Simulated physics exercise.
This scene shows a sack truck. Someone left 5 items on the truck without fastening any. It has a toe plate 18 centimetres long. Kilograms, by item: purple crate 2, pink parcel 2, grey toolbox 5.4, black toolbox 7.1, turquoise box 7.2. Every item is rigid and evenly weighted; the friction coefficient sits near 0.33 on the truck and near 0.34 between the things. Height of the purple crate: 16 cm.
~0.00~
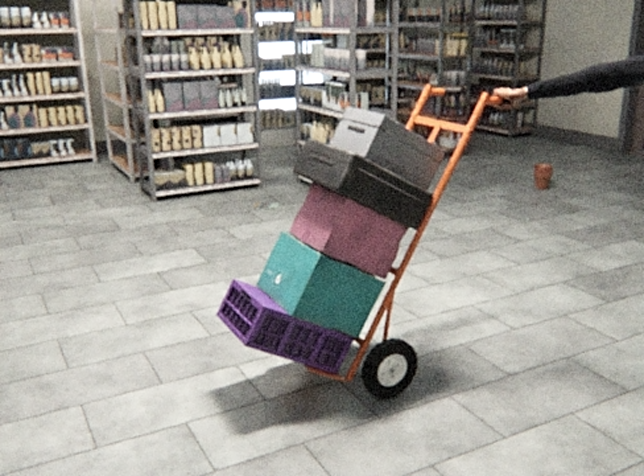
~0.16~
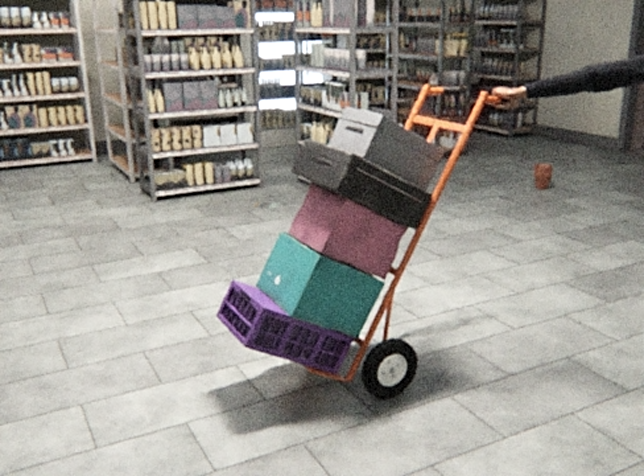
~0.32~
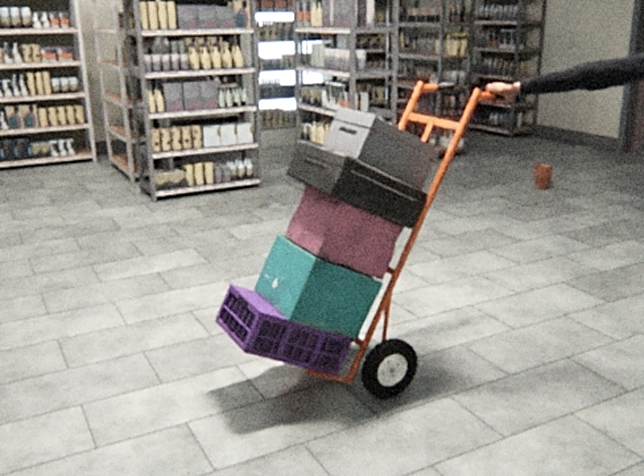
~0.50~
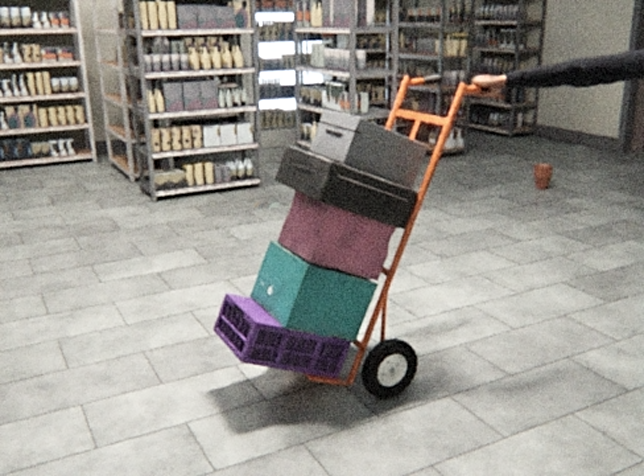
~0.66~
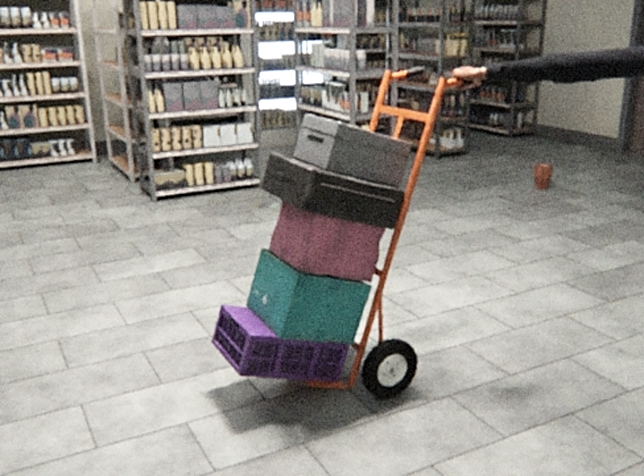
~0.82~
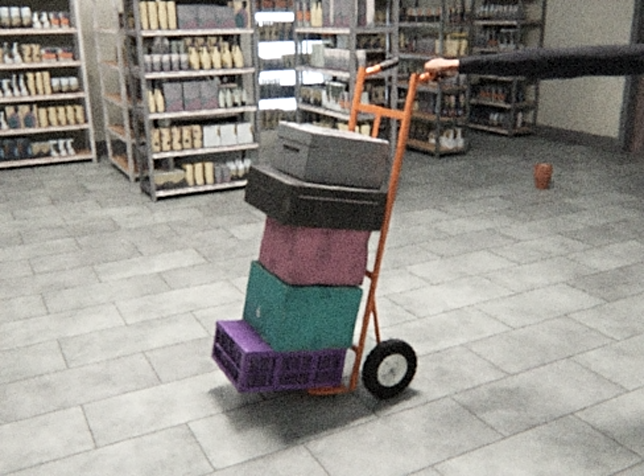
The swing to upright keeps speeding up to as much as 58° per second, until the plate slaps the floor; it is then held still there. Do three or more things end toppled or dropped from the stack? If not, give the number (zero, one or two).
No, zero.
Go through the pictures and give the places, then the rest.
In the first picture, leaning back 30°; purple crate (285, 326); pink parcel (348, 230).
In the second picture, leaning back 30°; turquoise box (319, 284); grey toolbox (386, 149).
In the third picture, leaning back 28°; black toolbox (355, 184); turquoise box (317, 286).
In the fourth picture, leaning back 24°; grey toolbox (368, 149); black toolbox (345, 186).
In the fifth picture, leaning back 19°; turquoise box (307, 296); grey toolbox (352, 151).
In the sixth picture, leaning back 12°; purple crate (278, 353); pink parcel (315, 246).
Around 1.12 s, truck upright; pink parcel shifted 3 cm near (286, 264); grey toolbox shifted 5 cm; black toolbox shifted 4 cm.
Around 1.22 s, truck upright; pink parcel tipped 4° against what carries it near (279, 264); grey toolbox tipped 4° against what carries it; black toolbox tipped 4° against what carries it.
Around 1.62 s, truck upright; pink parcel shifted 4 cm near (282, 265); grey toolbox shifted 13 cm; black toolbox shifted 8 cm.
Around 2.12 s, truck upright; pink parcel shifted 5 cm near (281, 265); grey toolbox shifted 14 cm; black toolbox shifted 9 cm.
Finally (2.8 s), not toppled but over 10 cm from the start, grey toolbox; the other 4 still in place (within 10 cm). In the last view, purple crate near (278, 372), pink parcel near (281, 265).
